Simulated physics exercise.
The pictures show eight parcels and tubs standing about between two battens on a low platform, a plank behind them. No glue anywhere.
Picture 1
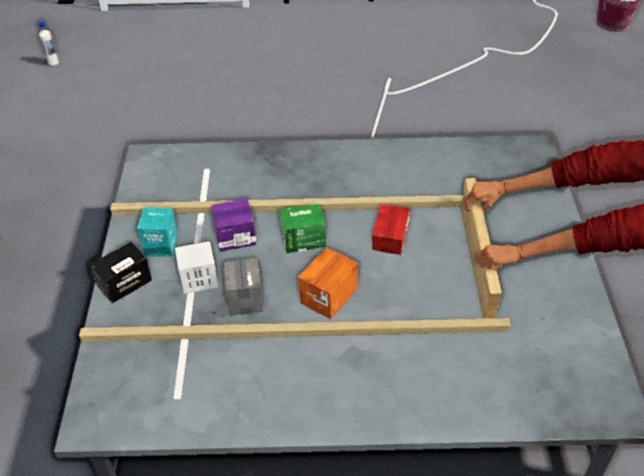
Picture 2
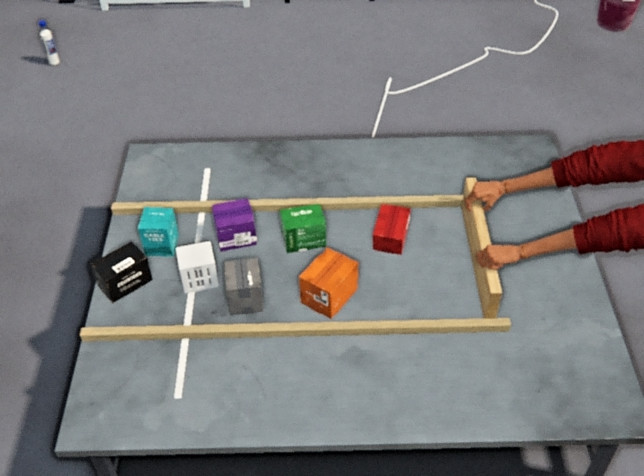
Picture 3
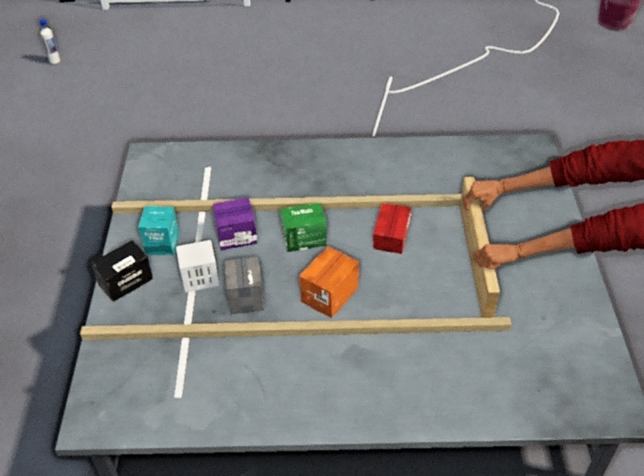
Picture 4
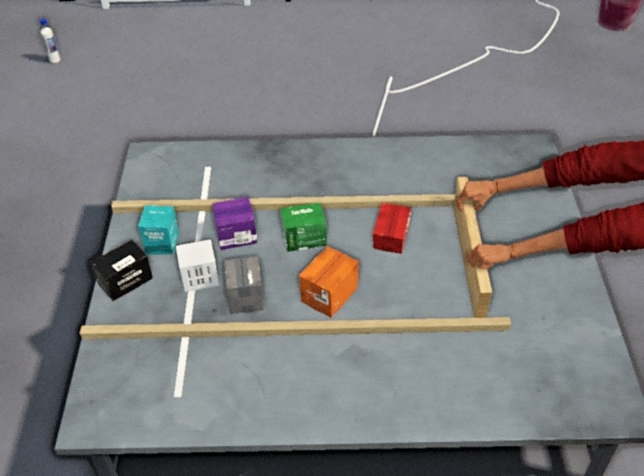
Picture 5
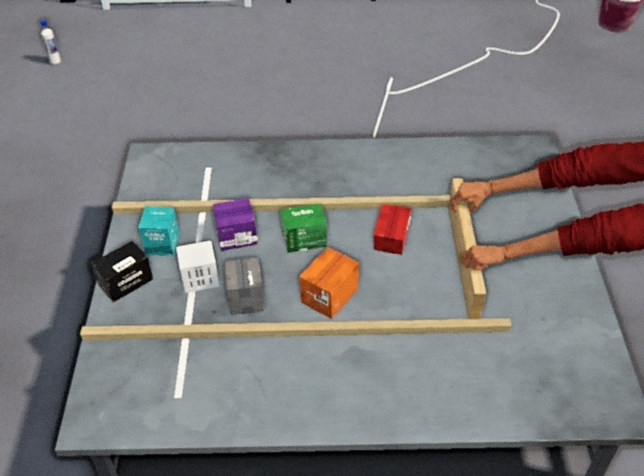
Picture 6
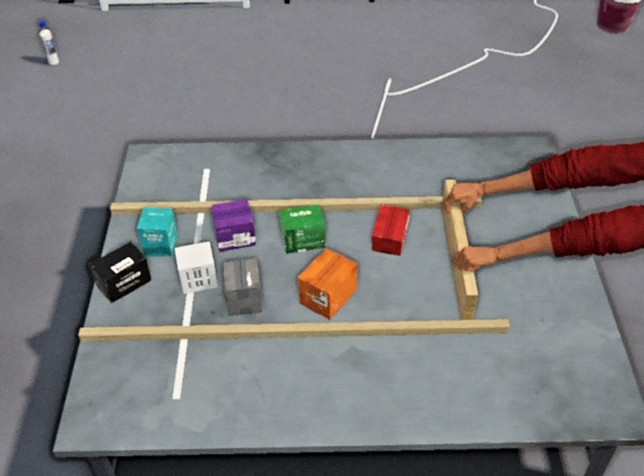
Eight coloured boxes stand on a low grey platform on a grey floor, seen from above at an angle. Black, turquoise and white ones are at the left near a strip of white tape, with purple, grey, green, orange and red ones further right between two wooden battens. Red-sleeved arms hold a plank still at the right, then slide it slightly left, while the boxes and view stay practically still.
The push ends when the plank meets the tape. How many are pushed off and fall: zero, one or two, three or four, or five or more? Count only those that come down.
In the end the number that fall off is one or two.
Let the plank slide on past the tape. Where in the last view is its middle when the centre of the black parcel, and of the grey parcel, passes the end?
Its middle is around (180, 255) and around (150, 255).
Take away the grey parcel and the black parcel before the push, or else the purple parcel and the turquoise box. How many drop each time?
Fallen: 1, and 0 in the other try.
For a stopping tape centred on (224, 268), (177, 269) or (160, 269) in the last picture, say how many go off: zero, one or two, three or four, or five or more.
Taking them in turn, none; 1 or 2; 3 or 4.
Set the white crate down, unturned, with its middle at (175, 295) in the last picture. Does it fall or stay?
From there it is kept.
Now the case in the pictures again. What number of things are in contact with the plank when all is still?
The number is 2.
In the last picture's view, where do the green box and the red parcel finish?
The green box at (145, 230), the red parcel at (181, 236).
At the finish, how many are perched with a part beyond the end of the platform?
2 of them.
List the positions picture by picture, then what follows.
The first picture shows black parcel (122, 272); turquoise box (158, 232); white crate (197, 268); plank (479, 247); tape (194, 269).
The second picture shows turquoise box (159, 232); red parcel (391, 229).
The third picture shows white crate (198, 266); purple parcel (235, 224).
The fourth picture shows black parcel (123, 270); plank (471, 246).
The fifth picture shows turquoise box (160, 231); orange parcel (330, 283).
The sixth picture shows black parcel (121, 272); turquoise box (158, 232); white crate (196, 268); plank (458, 248); tape (194, 269).
Soon after, none off yet; black parcel at rest near (121, 272); turquoise box at rest near (158, 232); white crate at rest near (196, 268).
After that, none off yet; black parcel displaced a little near (113, 269); turquoise box displaced about its own width near (116, 233); white crate displaced about its own width near (161, 261).
In the end, the number that fall off is one or two; gone, turquoise box.
